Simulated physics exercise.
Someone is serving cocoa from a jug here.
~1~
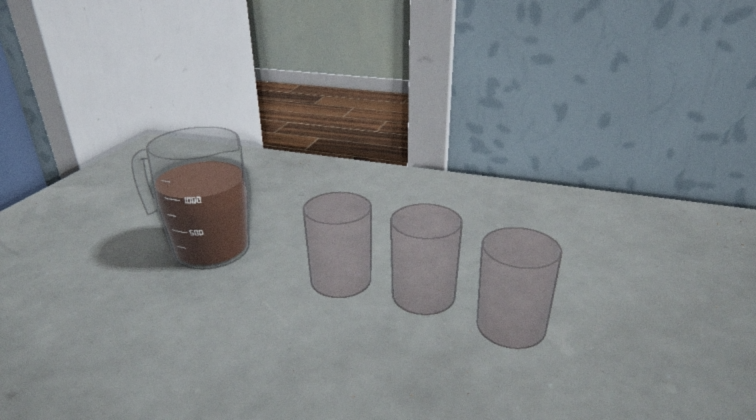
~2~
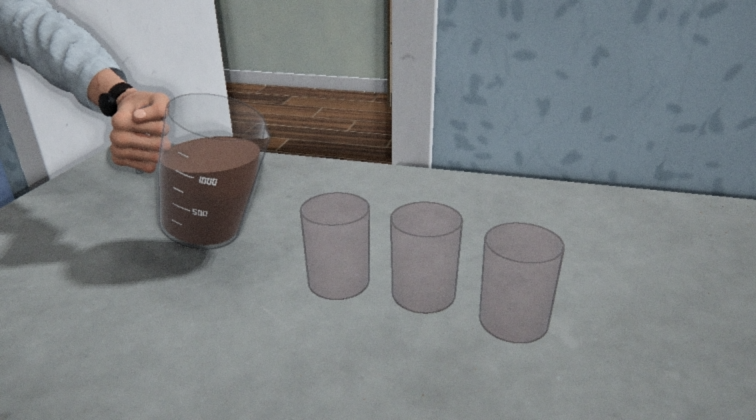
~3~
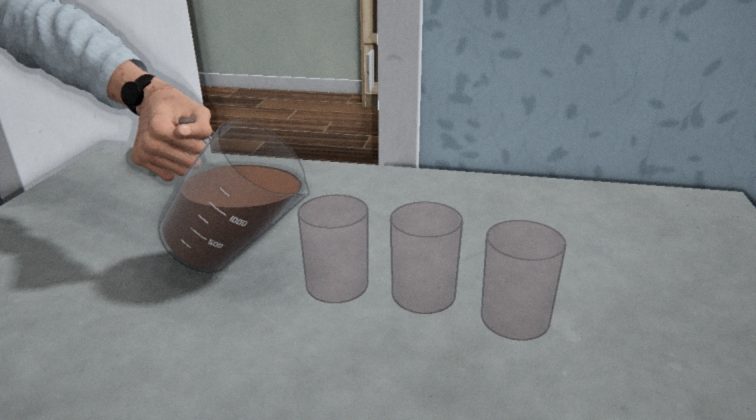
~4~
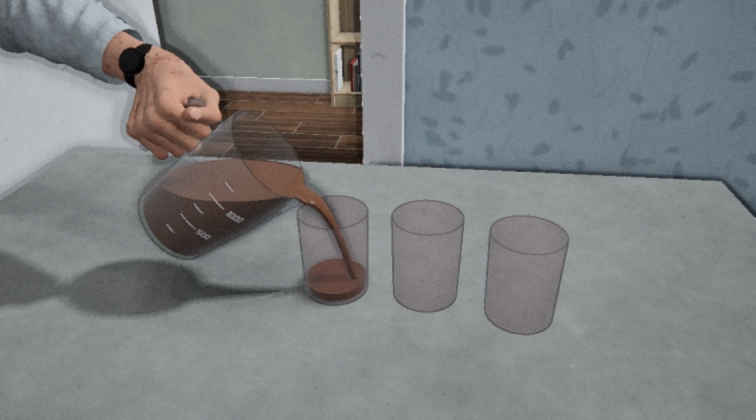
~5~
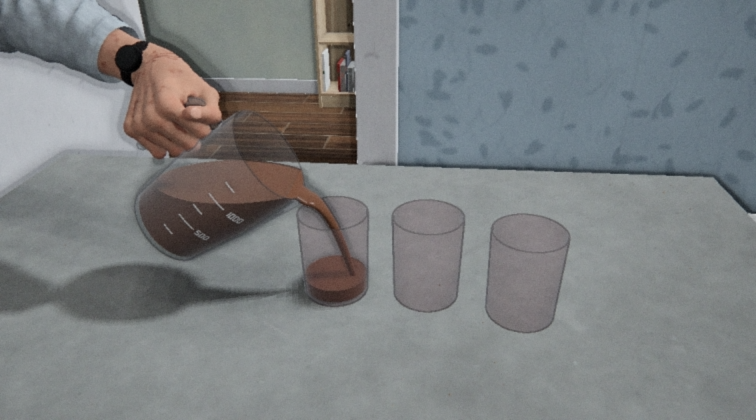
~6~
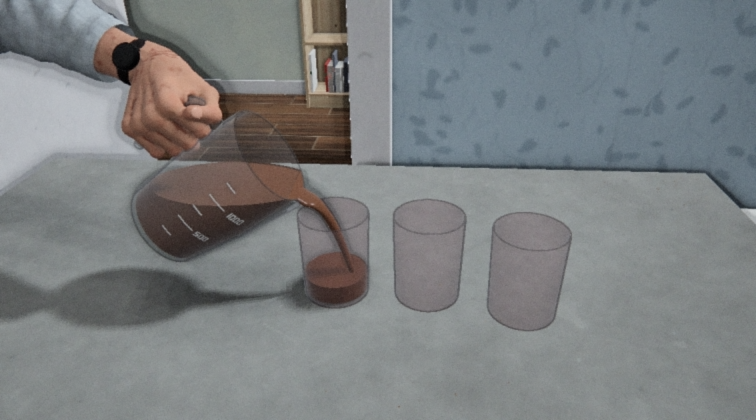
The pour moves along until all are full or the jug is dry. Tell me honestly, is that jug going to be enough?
I expect it will run out before the last one.
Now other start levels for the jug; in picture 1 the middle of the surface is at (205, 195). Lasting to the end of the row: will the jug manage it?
With that start level the supply won't stretch far enough.
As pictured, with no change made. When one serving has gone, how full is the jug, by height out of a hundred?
Level: About 40 per cent.
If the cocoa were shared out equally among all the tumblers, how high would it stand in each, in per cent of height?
Close to 70 percent.
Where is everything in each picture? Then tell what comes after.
At the start; jug (203, 196) about two thirds full; three tumblers, the last at (516, 286), in the first picture.
A hand has the jug; jug about two thirds full, surface at (211, 155); the first is empty, in the second picture.
The jug is tipped; jug (230, 199) tipped 40° with all of its load; three tumblers, the last at (520, 278), in the third picture.
The stream is running; jug (223, 189) tipped 55° with nearly all of its load; the first is nearly empty, in the fourth picture.
The stream is running; jug (221, 188) tipped 55° with nearly all of its load; three tumblers, the last at (524, 271), in the fifth picture.
The stream is running; jug (219, 189) tipped 55° with nearly all of its load; the first is about a quarter full, in the sixth picture.
Shortly, the first is about half full.
Then, the first is done and the jug has about half of its load.
At the finish, the jug is empty with two filled and the next at about a quarter of a serving.
